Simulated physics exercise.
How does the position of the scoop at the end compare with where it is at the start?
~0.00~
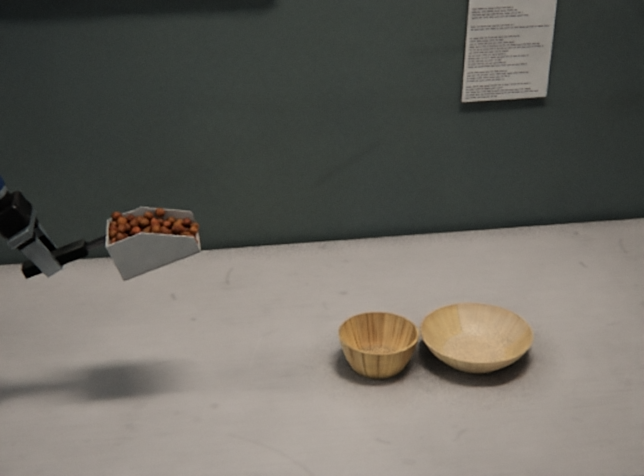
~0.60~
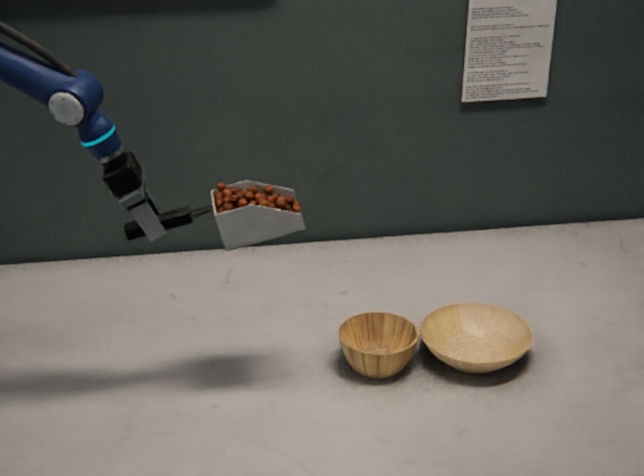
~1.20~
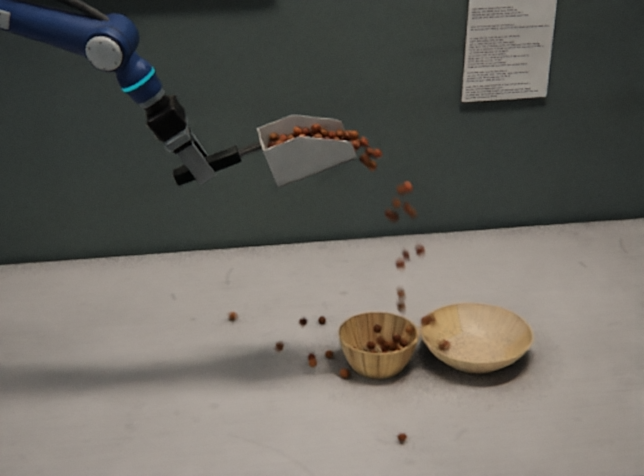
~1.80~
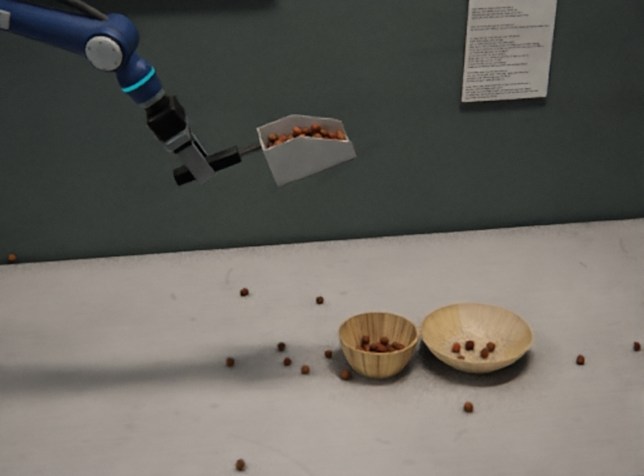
At the end the scoop is farther to the right and higher above the table than at the start, when it is near the left side.
